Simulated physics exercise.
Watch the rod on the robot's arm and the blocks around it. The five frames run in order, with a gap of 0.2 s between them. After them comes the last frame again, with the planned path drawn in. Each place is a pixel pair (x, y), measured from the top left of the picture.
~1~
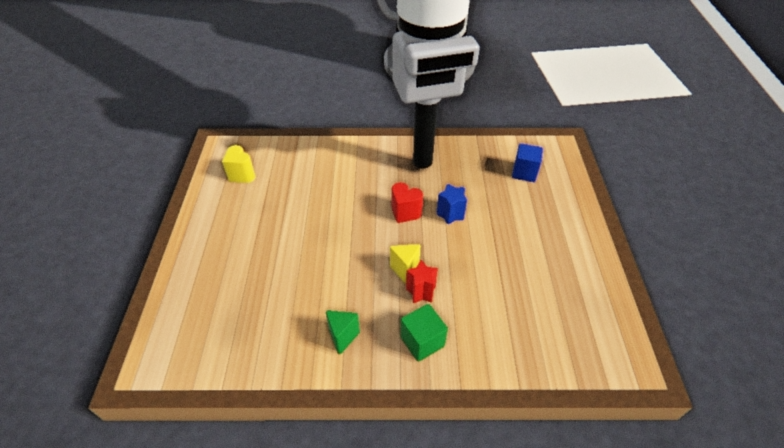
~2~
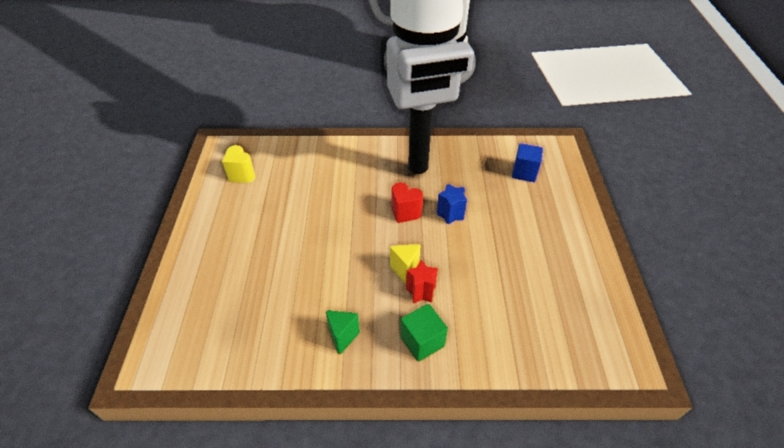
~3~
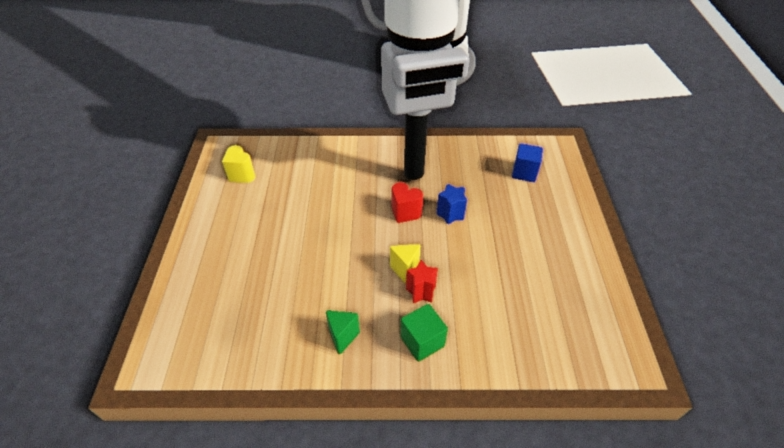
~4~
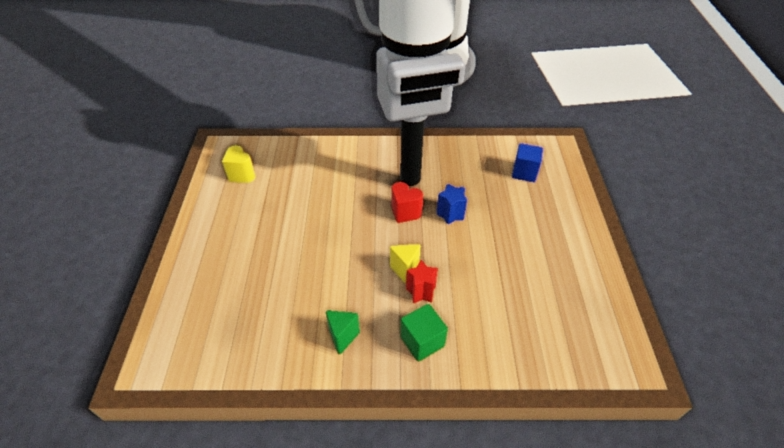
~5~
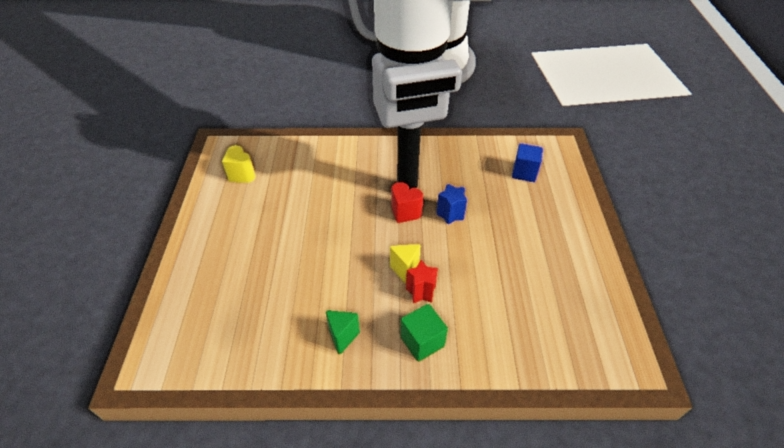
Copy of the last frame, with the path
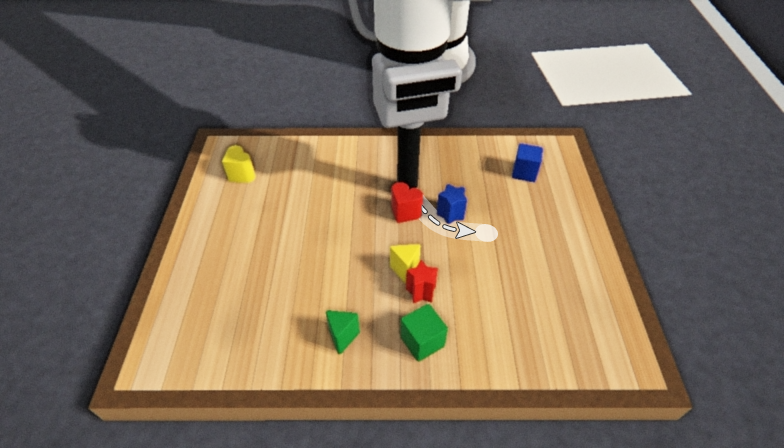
A robot arm's black rod starts near the top edge of a wooden board, above and slightly right of a red heart-shaped block. It moves slowly down and a little left until its tip is right behind the red block, while the scattered yellow, blue, green and red blocks stay still.
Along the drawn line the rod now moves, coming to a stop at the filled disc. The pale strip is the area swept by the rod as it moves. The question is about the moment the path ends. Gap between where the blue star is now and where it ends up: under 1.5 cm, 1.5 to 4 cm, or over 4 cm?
The block winds up 1.5 to 4 cm from where it is now.
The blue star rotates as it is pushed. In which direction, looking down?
From above, it looks like the blue star goes counterclockwise.
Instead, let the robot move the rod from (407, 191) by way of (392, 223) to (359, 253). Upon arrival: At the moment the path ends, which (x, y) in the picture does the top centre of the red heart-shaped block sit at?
Pixel (401, 223).
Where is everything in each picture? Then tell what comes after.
Rod's lower end at (423, 162); red heart-shaped block at (406, 192); yellow three-sided block at (406, 252); blue star at (454, 194), in the first frame.
Rod at (418, 168); blocks still, in the second frame.
Rod at (414, 173); blocks still, in the third frame.
Rod at (411, 179); blocks still, in the fourth frame.
Rod at (407, 185); red heart-shaped block at (406, 192); yellow three-sided block at (406, 252); blue star at (454, 194), in the fifth frame.
Drawn move, from (407, 191) through (425, 212) and (451, 229) to (486, 233).
On the path given first. One third of the way, rod at (426, 207); red heart-shaped block at (407, 198), turned 35° clockwise.
Two thirds of the way, rod at (454, 224); red heart-shaped block at (407, 199), turned 35° clockwise; blue star at (470, 197), turned 80° anticlockwise.
At the end, rod at (488, 227); red heart-shaped block at (407, 199), turned 35° clockwise; yellow three-sided block still; blue star at (480, 195), turned 125° anticlockwise.
